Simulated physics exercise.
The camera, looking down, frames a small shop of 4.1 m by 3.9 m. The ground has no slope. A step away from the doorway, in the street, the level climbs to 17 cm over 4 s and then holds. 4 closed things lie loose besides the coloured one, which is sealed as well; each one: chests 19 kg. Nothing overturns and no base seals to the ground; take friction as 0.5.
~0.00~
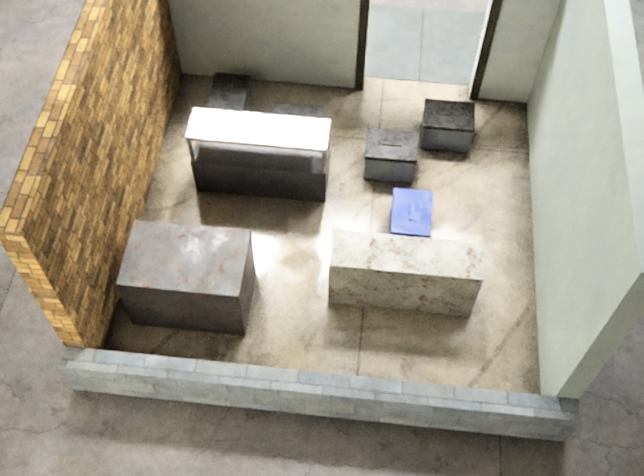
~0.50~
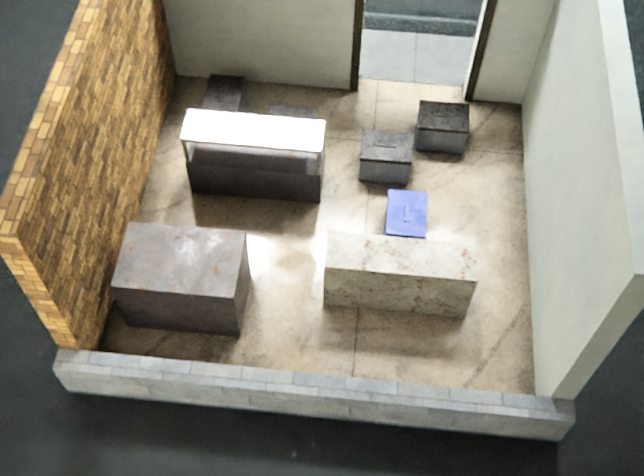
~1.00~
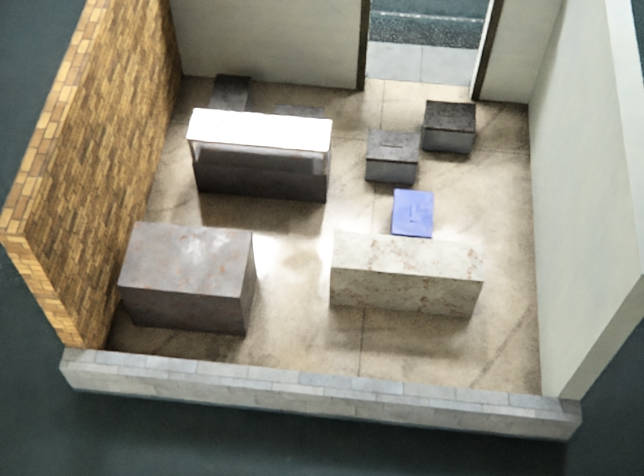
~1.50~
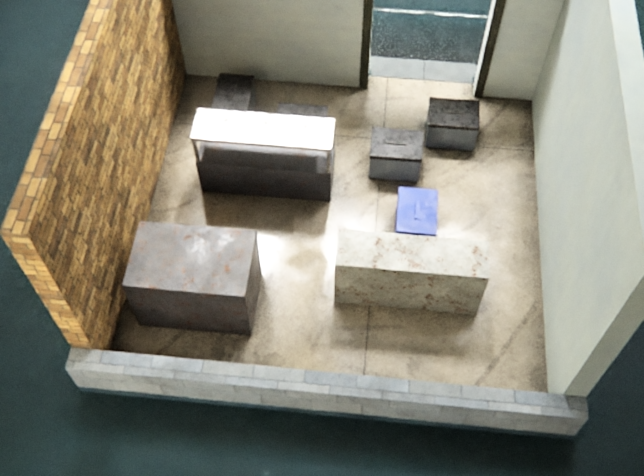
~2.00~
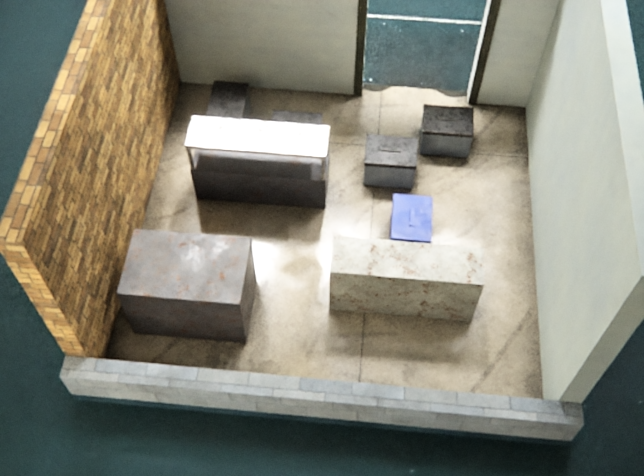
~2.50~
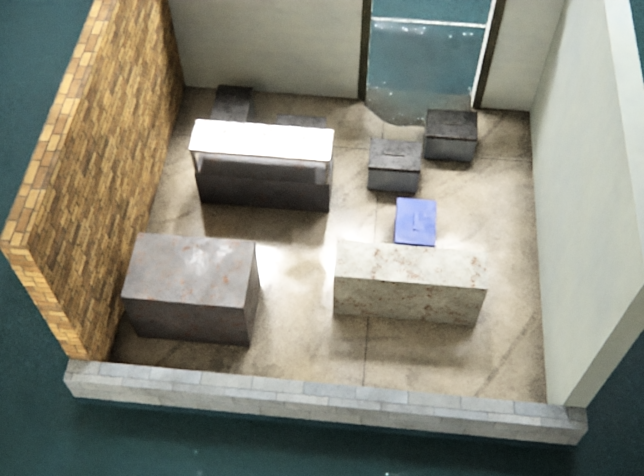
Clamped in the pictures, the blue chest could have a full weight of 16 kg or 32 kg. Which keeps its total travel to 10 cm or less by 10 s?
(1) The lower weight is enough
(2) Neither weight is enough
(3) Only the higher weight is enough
(3) Only the higher weight is enough.
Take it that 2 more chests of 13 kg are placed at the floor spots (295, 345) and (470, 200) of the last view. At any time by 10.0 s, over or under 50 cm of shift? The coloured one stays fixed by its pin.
Well, below half a metre and then beyond half a metre.
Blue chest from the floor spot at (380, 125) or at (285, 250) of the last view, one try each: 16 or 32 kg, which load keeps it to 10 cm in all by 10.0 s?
In that order: Just the heavier works; just the heavier works.
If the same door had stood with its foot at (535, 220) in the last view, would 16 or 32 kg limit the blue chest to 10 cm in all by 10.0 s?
There just the heavier succeeds.
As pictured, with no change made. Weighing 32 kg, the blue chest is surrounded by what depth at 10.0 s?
11 cm, roughly.
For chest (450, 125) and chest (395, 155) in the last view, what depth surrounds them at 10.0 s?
Around 8 cm and 5 cm.
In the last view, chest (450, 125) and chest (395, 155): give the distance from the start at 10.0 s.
300 cm, 150 cm.
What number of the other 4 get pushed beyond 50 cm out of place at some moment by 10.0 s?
That comes to 2.
After 3.5 s the blue chest would be 0 cm from its start with 16 kg and 0 cm from its start with 32 kg; 0 cm of water round it then.
After 4.5 s the blue chest would be 0 cm from its start with 16 kg and 0 cm from its start with 32 kg; 0 cm of water round it then.
After 7.0 s the blue chest would be 21 cm from its start with 16 kg and 0 cm from its start with 32 kg; 8 cm of water round it then.
After 10.0 s the blue chest would be 59 cm from its start with 16 kg and 0 cm from its start with 32 kg; 11 cm of water round it then.
